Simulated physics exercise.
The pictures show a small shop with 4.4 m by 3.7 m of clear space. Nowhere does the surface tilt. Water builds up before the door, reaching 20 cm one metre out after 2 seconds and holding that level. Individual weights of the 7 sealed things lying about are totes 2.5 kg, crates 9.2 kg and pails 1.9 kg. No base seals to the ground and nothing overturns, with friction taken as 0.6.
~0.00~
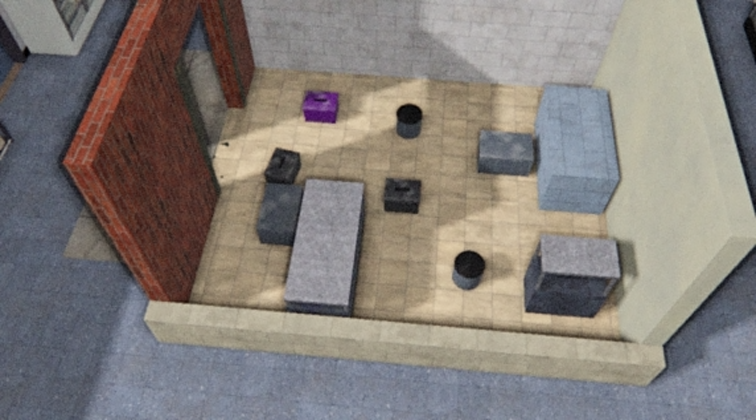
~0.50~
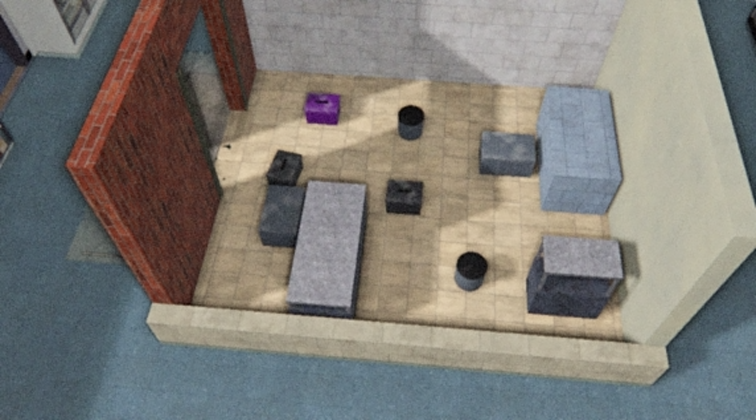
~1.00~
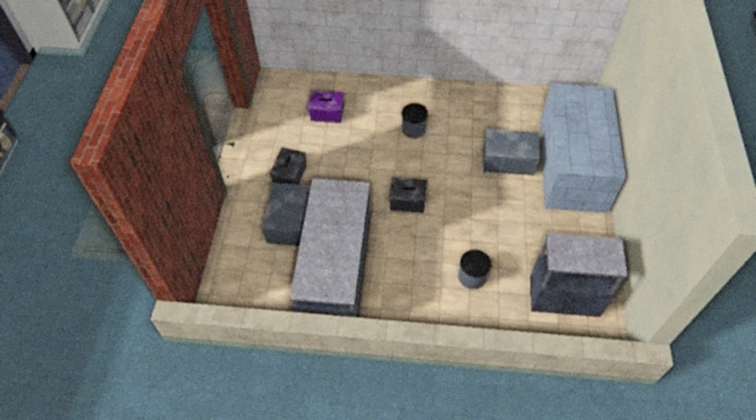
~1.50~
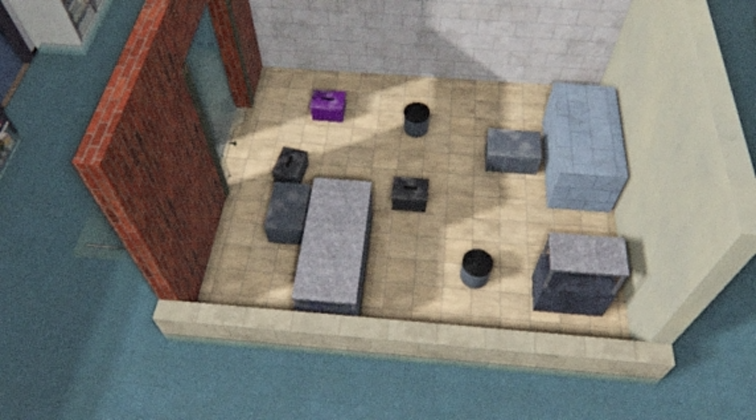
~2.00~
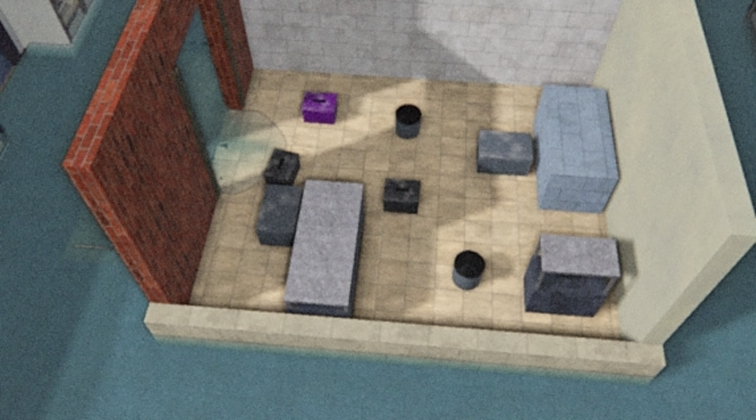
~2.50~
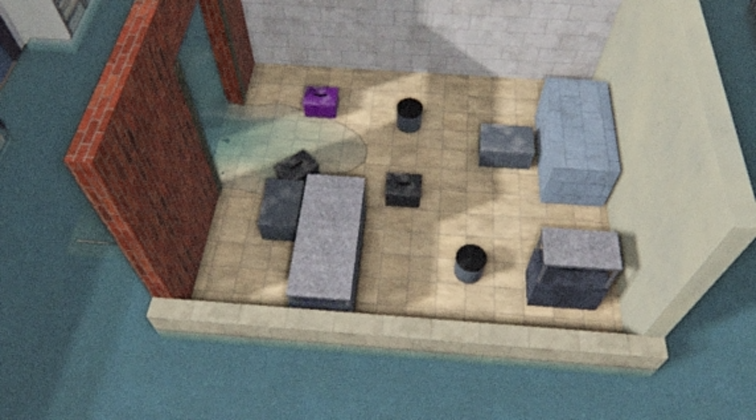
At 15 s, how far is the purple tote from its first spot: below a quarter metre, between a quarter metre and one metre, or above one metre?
Above one metre.
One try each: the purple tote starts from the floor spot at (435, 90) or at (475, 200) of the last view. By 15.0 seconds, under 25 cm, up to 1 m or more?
Taking them in order, it is swept well off and then it is swept well off.
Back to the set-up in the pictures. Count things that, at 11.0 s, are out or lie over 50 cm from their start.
The number I get is 7.
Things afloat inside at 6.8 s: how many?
Just then, the number is 6.
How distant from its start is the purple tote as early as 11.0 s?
Around 200 cm from the start by that time.
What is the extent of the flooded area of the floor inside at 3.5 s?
About 6.5 m2.
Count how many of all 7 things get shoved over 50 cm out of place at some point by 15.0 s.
7.
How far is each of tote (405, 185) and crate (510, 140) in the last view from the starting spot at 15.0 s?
The first is 150 cm from its start, the second 200 cm.
After 3.5 s the purple tote is near (353, 65), 0.6 m from its start, aground; 1 afloat.
After 6.8 s the purple tote is near (525, 73), 2.5 m from its start, afloat; 6 afloat.
After 11.0 s the purple tote is near (504, 94), 2.2 m from its start, afloat; 7 afloat.
After 15.0 s the purple tote is near (523, 109), 2.4 m from its start, afloat; 7 afloat.
